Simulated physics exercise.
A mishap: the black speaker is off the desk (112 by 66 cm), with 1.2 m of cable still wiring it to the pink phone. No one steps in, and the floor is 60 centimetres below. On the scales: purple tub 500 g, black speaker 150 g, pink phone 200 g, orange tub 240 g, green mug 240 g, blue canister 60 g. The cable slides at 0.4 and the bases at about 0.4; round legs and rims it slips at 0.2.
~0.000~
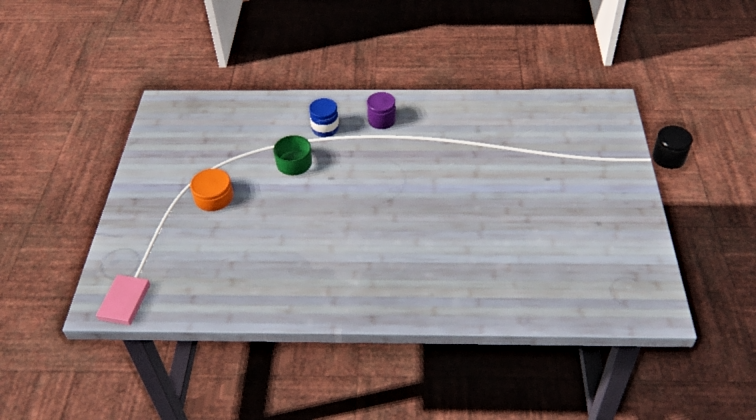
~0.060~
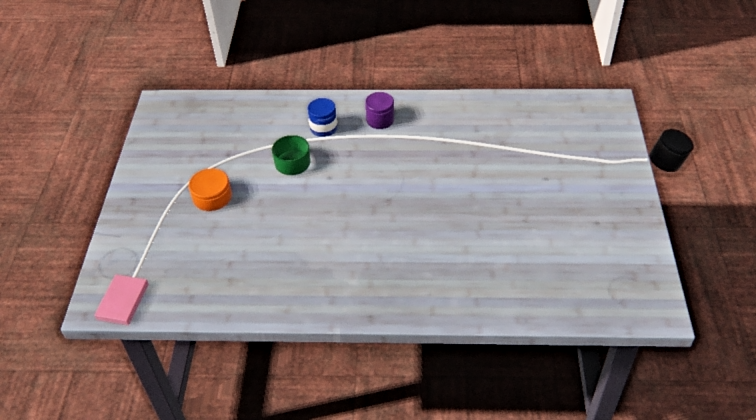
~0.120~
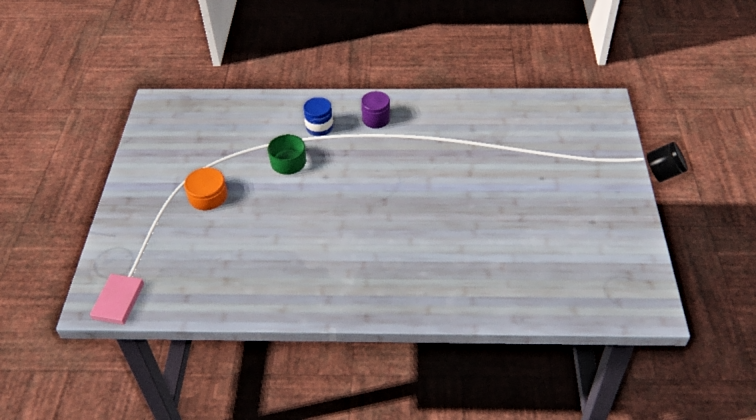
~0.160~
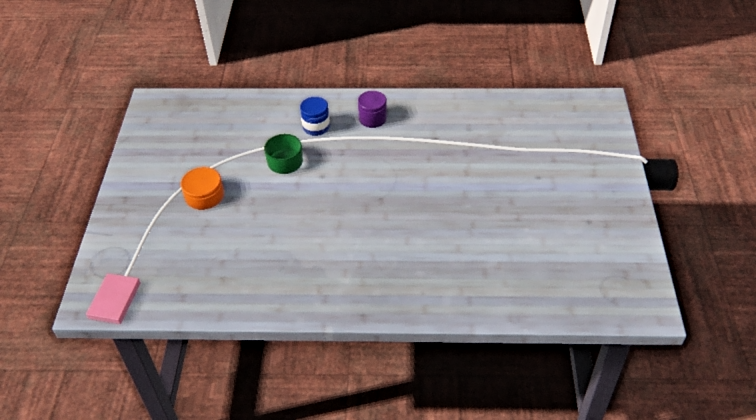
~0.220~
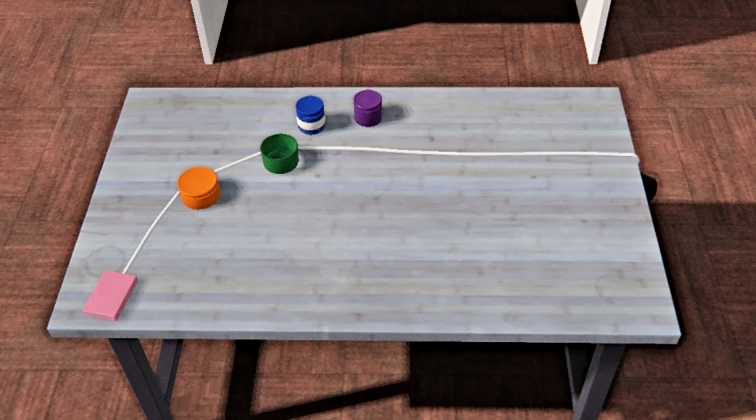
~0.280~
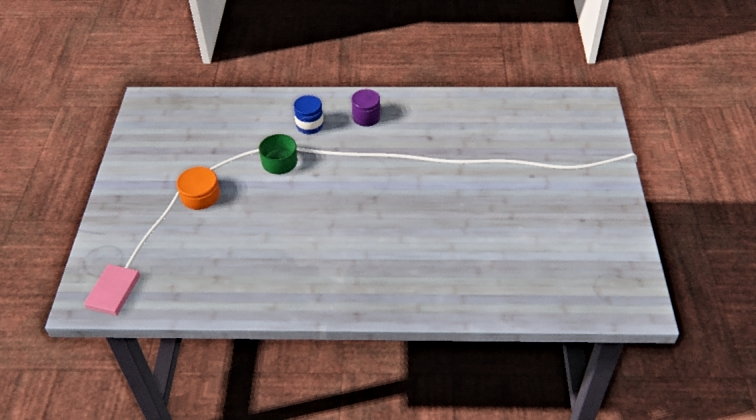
The black speaker tips over the desk's right edge and drops out of sight below.
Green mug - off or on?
It is going to hang in there.
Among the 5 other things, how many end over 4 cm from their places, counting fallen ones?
All told, 0.
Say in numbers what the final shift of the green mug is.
Green mug: 0 cm.
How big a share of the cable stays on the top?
95 %, roughly.
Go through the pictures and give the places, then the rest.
The first frame shows shows, green mug (292, 148); cable runs through (595, 159) (472, 144) (354, 137) (244, 156) (160, 228).
The second frame shows shows, black speaker (675, 140); cable runs through (592, 160) (351, 137) (158, 228).
The third frame shows shows, black speaker (667, 162); cable runs through (588, 159) (347, 136) (154, 227).
The fourth frame shows shows, black speaker (659, 175); cable runs through (593, 152) (351, 138) (151, 227).
The fifth frame shows shows, pink phone (110, 293); black speaker (636, 187); cable runs through (602, 154) (358, 149) (155, 225).
The sixth frame shows shows, green mug (277, 147); cable runs through (605, 162) (483, 162) (360, 155) (250, 153) (160, 221).
By 0.5 s, the cable's tail end at (127, 268); black speaker over the edge, pink phone 2 cm off its start.
By 0.7 s, the cable's tail end at (127, 268); black speaker over the edge, pink phone 2 cm off its start.
By 1.0 s, the cable's tail end at (127, 268); black speaker over the edge, pink phone 2 cm off its start at (113, 285).
By 1.2 s, the cable's tail end at (127, 268); pink phone 2 cm off its start, black speaker over the edge.
By 2.4 s, the cable's tail end at (127, 268); green mug 1 cm off its start at (277, 147), black speaker over the edge, pink phone 2 cm off its start at (113, 285).
